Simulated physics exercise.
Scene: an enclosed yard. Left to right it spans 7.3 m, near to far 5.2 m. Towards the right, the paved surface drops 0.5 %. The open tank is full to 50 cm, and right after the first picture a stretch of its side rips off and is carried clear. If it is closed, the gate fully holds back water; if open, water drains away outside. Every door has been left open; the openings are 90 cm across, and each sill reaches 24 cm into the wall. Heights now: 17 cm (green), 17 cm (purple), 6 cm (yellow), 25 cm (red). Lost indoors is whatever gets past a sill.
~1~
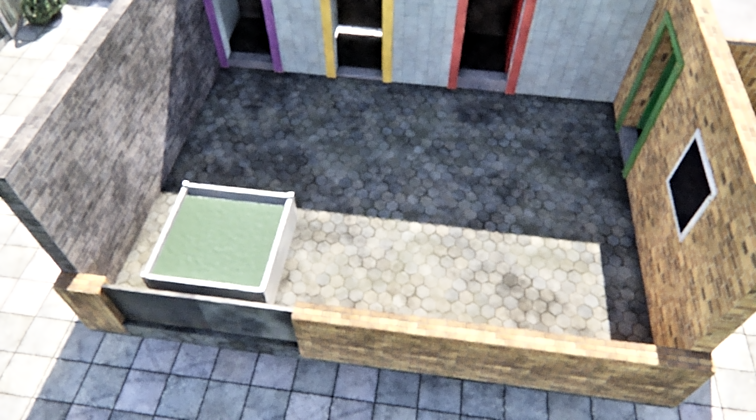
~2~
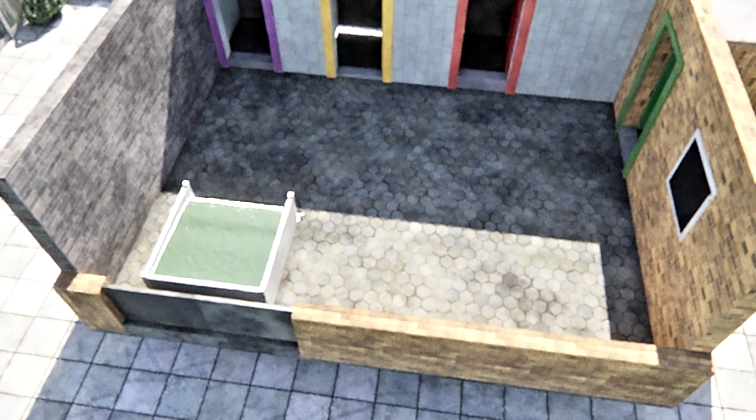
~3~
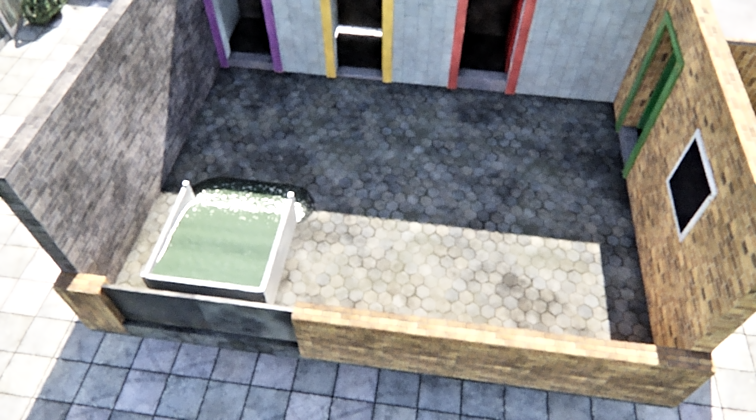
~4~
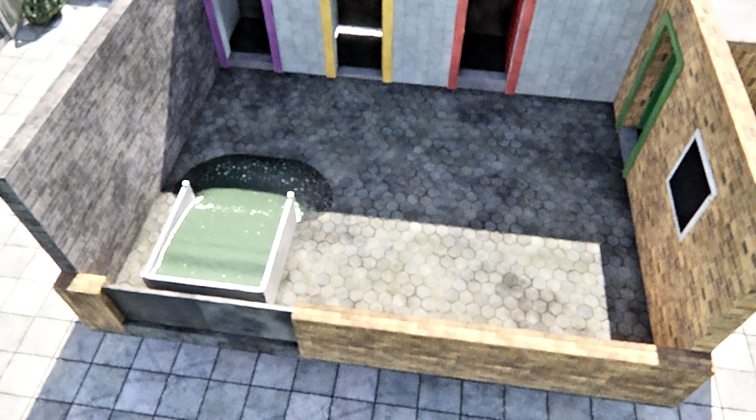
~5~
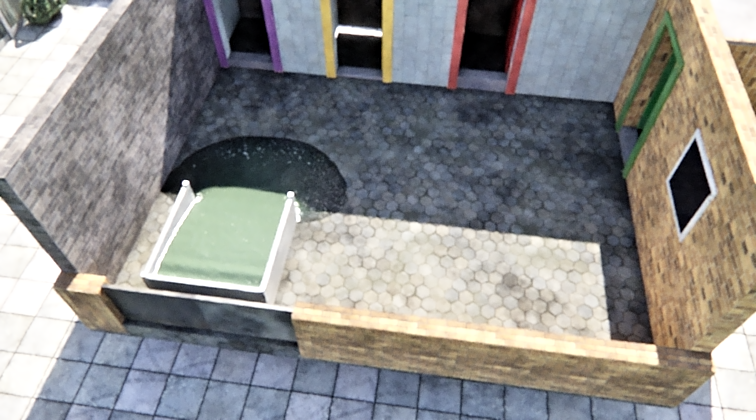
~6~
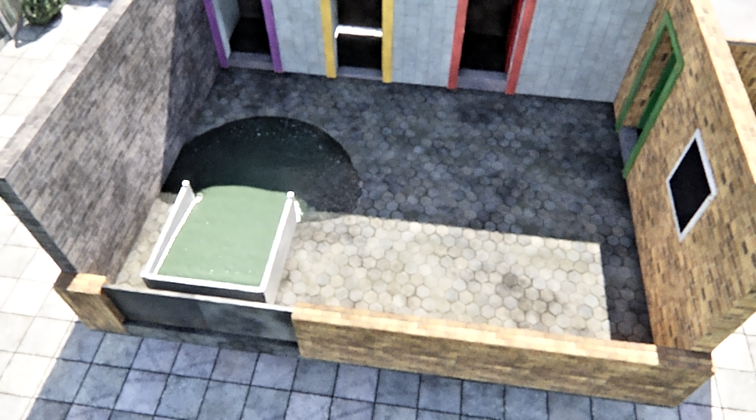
In this clip, an open tank of green water stands in a walled, paved yard with purple, yellow, red and green doorways; its far side disappears, and water pours out, spreading across the paving in a widening dark, rounded pool.
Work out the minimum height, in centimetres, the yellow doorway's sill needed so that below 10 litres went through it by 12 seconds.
The minimum is roughly 13 cm.
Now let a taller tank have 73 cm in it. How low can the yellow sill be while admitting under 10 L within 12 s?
20 cm.
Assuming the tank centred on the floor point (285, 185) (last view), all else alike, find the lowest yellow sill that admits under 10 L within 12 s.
I'd put it at close to 21 cm.
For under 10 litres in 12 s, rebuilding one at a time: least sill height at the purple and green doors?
About 20 cm at purple and 6.5 cm at green.
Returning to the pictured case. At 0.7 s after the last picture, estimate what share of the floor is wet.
Approximately 30 % of it.
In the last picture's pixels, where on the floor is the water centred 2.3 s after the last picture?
The water is centred near (283, 140).
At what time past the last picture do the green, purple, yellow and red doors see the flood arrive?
Arrives: Green 4.0 s / purple 0.6 s / yellow 0.7 s / red 2.0 s.
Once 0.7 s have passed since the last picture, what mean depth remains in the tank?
Some 22 cm.
Then, 0.7 s after the last picture water covers 30 % of the floor, deepest (18 cm) near (250, 204); it has not reached the yellow door.
Then, 2.3 s after the last picture water covers 35 % of the floor, deepest (20 cm) near (230, 71); 13 cm at the yellow door, 49 litres in over its 6 cm sill.
Then, 11.3 s after the last picture water covers 85 % of the floor, deepest (8 cm) near (653, 377); 2 cm at the yellow door, 74 litres in over its 6 cm sill.
At the yellow door as built, the water peaked near 16 cm, 1.5 s after the last picture.
With a sill of 10.5 cm, 26 litres would have come in within the 12 s; with 14.5 cm, 6 litres. So under 10 litres takes about 13 cm.
